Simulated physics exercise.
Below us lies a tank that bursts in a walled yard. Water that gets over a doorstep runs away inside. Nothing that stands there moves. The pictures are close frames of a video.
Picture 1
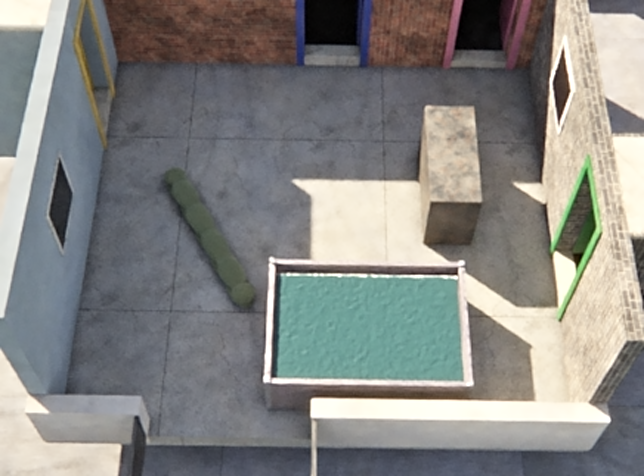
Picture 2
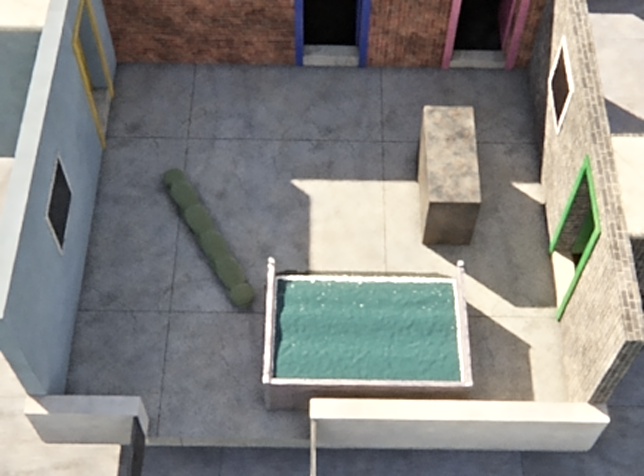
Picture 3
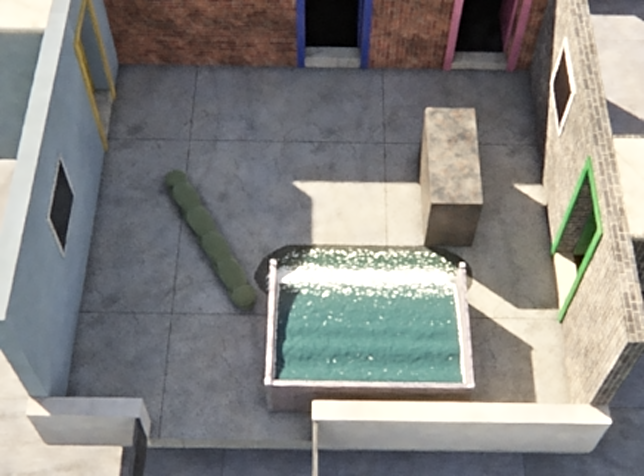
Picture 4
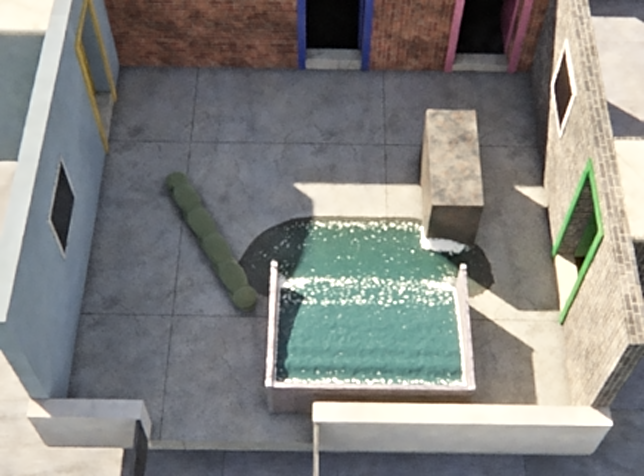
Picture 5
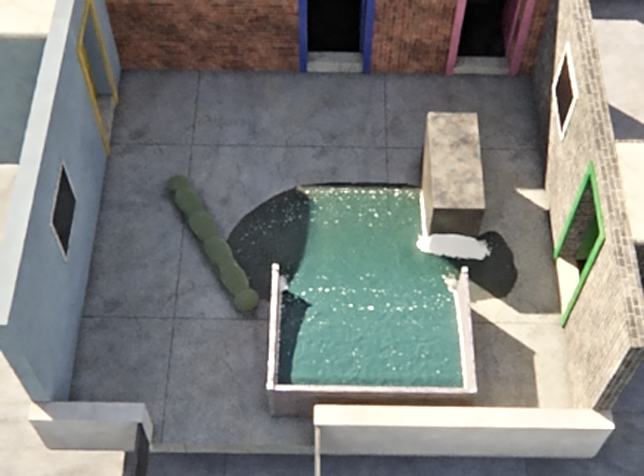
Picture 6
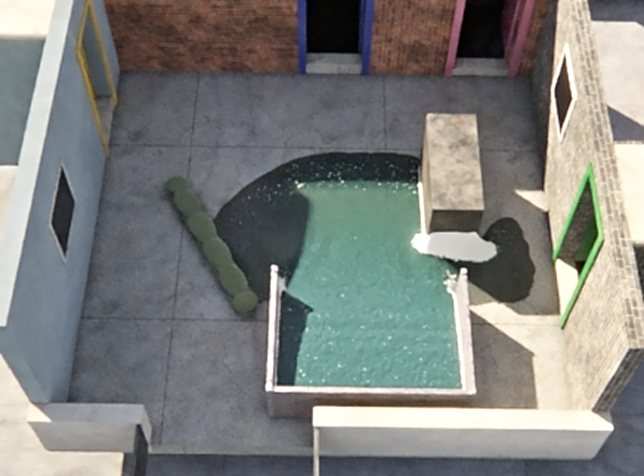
In a walled yard, the far side of a tank of green water gave way, and the water poured out across the paving, spreading around the concrete block and toward the hedge.
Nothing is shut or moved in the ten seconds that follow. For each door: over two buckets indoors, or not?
The pink door admits no more than that; the blue door lets in a lot; the green door admits no more than that; the yellow door admits no more than that.
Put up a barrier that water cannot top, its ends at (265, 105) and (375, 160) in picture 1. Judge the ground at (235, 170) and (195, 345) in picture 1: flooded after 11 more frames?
One after the other: Wet, dry.
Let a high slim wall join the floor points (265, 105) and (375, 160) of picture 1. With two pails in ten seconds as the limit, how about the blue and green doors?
Then: The blue door is under, the green door lets less in.
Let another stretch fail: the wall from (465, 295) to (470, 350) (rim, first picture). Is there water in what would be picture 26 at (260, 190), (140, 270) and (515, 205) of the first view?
In that order: Clear, not flooded, flooded.
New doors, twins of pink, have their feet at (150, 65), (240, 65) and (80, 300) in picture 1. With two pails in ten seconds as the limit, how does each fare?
One after the other: Passes that mark, passes that mark, is under.
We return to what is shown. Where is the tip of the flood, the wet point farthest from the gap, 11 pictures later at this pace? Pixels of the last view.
I would point to (154, 77).
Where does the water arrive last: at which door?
That is the yellow one.
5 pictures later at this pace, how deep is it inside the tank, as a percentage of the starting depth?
About 40 per cent.
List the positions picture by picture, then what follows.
In the first picture, still water in the tank at (368, 323).
In the second picture, the front is at a hidden place, out from the gap on the tank's far side.
In the third picture, the front is at a hidden place, out from the gap on the tank's far side.
In the fourth picture, water pours out on the tank's far side and has run to (475, 249).
In the fifth picture, the front is at (236, 234), out from the gap on the tank's far side.
In the sixth picture, water pours out on the tank's far side and has run to (299, 163).
A moment on, water covers 45 % of the floor; the pink door not reached, the blue door under two buckets in, the green door wet at the sill, nothing in, the yellow door not reached.
Next, water covers 60 % of the floor; the pink door wet at the sill, nothing in, the blue door over two buckets in, the green door wet at the sill, nothing in, the yellow door not reached.
Then, water covers 70 % of the floor; the pink door wet at the sill, nothing in, the blue door far over two buckets in, the green door wet at the sill, nothing in, the yellow door wet at the sill, nothing in.
Later, water covers 95 % of the floor; the pink door under two buckets in, the blue door far over two buckets in, the green door wet at the sill, nothing in, the yellow door wet at the sill, nothing in.
In the end, water covers 95 % of the floor; the pink door under two buckets in, the blue door far over two buckets in, the green door wet at the sill, nothing in, the yellow door wet at the sill, nothing in.
